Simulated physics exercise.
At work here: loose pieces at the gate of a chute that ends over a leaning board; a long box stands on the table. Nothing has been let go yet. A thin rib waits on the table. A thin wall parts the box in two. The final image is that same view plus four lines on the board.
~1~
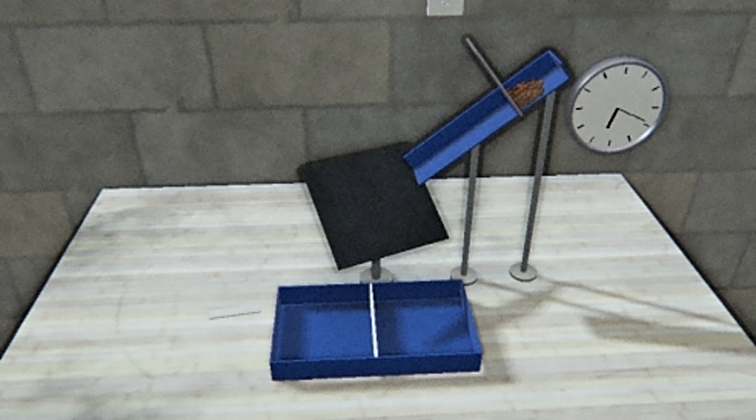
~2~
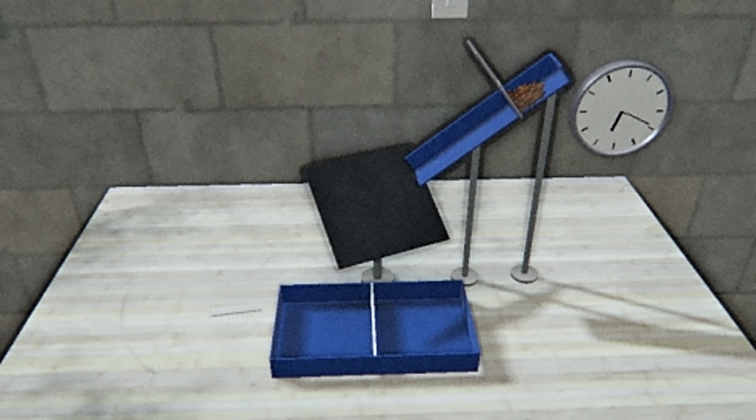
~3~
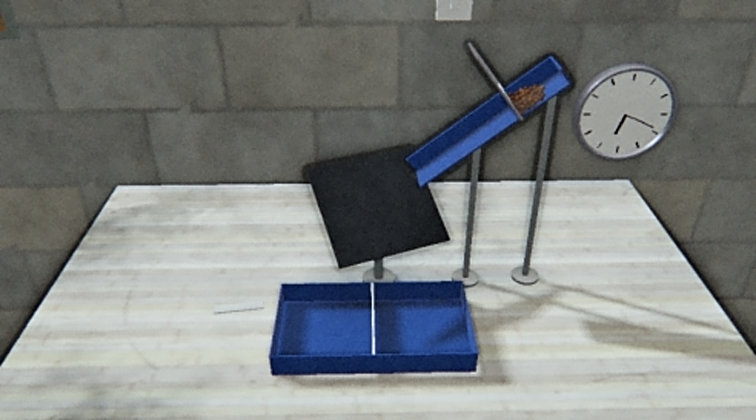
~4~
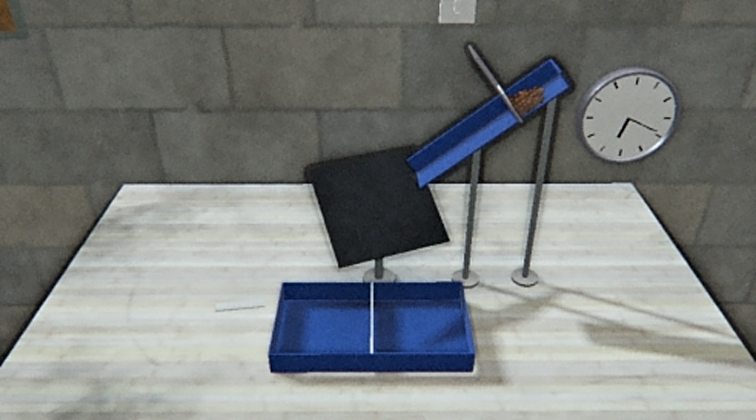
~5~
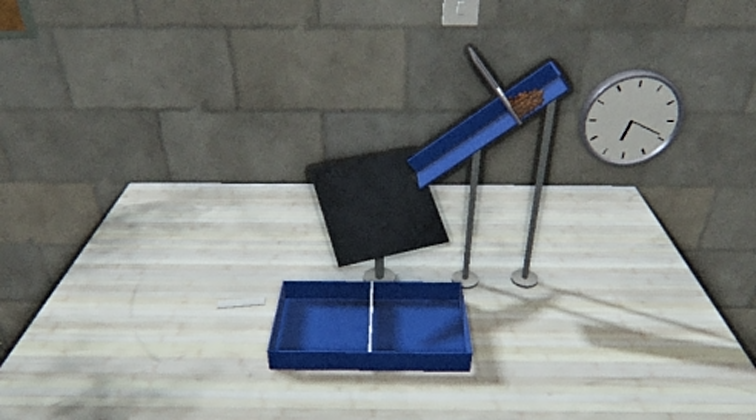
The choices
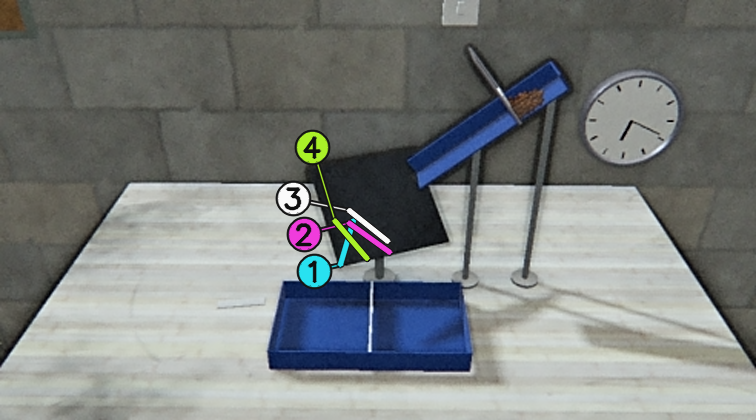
In the video, small brown pieces rest behind a gate in a sloping blue chute above a tilted black board and a divided blue box, beside a wall clock; the view shifts slightly while the objects stay essentially still.
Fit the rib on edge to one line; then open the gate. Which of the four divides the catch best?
Use line 1.
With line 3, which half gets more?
The right half.
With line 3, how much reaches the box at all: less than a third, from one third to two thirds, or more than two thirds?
Line 3 gives more than two thirds.
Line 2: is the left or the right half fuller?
The right half.
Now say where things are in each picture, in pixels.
In the first frame, load behind the gate at (522, 95), cereal balls; lip of the chute at (416, 178), sloping fairly steeply.
In the second frame, middle of the board at (377, 204), tilted fairly steeply; middle of its low edge at (397, 253); of its high edge at (359, 157).
In the third frame, front corners of the box at (270, 356) and (478, 353); front end of its middle wall at (374, 355).
In the fourth frame, middle of the load at (523, 102); lip at (419, 180).
In the fifth frame, middle of the load at (523, 104); lip at (419, 181).
On the marked copy, line 1 from (353, 220) to (340, 264); line 2 from (349, 223) to (389, 252); line 3 from (349, 210) to (387, 241); line 4 from (334, 220) to (367, 258).
With 1, of what is caught, about two thirds in the left half, about a third in the right.
With 2, of what is caught, a small part in the left half, most in the right.
With 3, of what is caught, a small part in the left half, nearly all in the right.
With 4, of what is caught, a small part in the left half, nearly all in the right.
